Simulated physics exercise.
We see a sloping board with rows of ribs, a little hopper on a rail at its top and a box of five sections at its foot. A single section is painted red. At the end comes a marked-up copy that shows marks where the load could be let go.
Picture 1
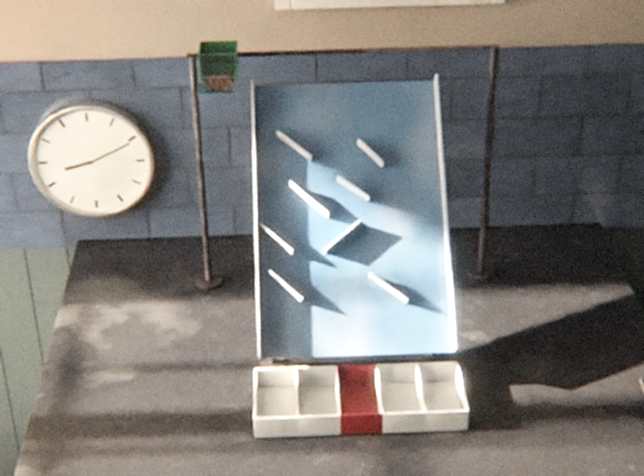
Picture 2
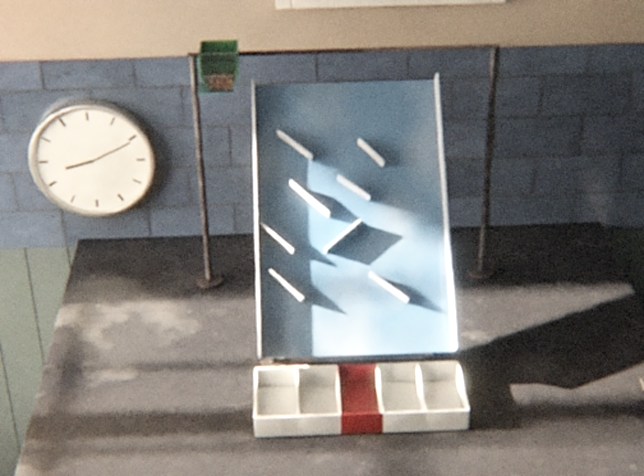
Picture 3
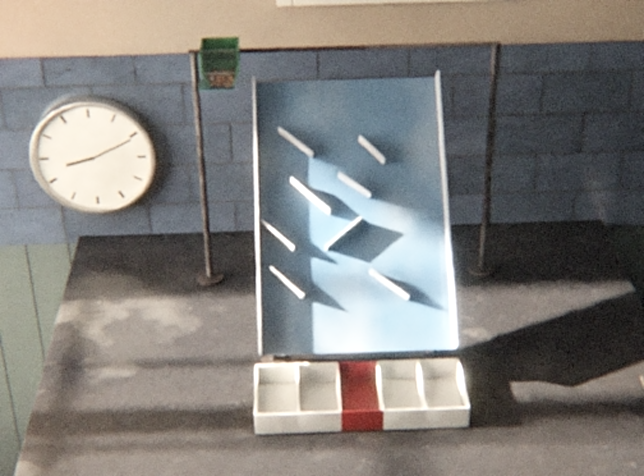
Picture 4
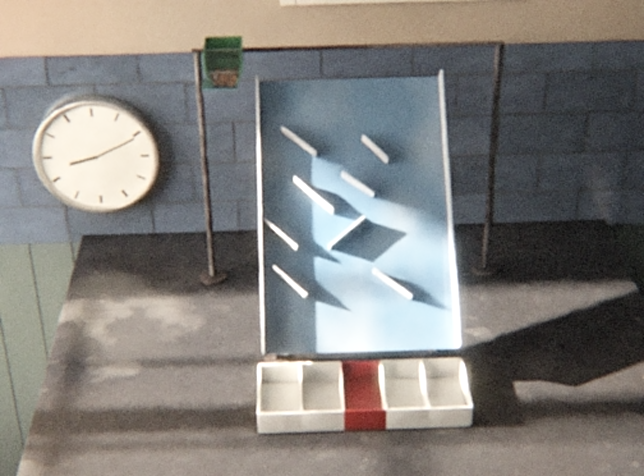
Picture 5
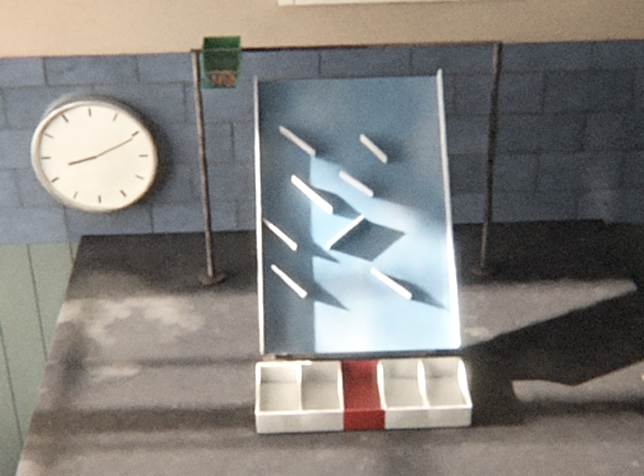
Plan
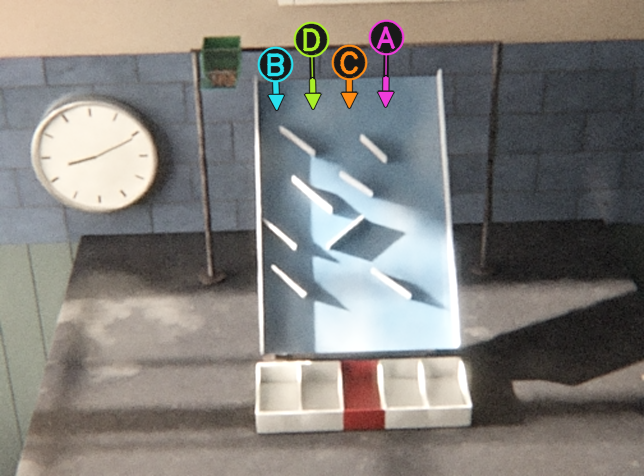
A tall blue sloping board with pale ribs stands on a dark grey tabletop against a blue block wall, seen from in front and slightly above. A white box of five sections, the middle one red, sits at its foot, with a round clock at left and a small green hopper on the rail at upper left. Nothing on the table moves; only the view shifts very slightly.
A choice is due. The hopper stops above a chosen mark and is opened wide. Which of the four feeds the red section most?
B works best here.
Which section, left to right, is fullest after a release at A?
The fifth.
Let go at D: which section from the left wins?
It is the second one.
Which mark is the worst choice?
That would be A.
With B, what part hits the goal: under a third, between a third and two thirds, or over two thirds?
Between a third and two thirds.
On the marked copy, mark A meets the board at (385, 101); mark B meets the board at (276, 104); mark C meets the board at (349, 102); mark D meets the board at (312, 103).
With A, a stray few in the red section, nearly all in other sections, a small part outside the box.
With B, about half in the red section, about half in other sections, a stray few outside the box.
With C, about a quarter in the red section, most in other sections, a stray few outside the box.
With D, about a quarter in the red section, about two thirds in other sections.
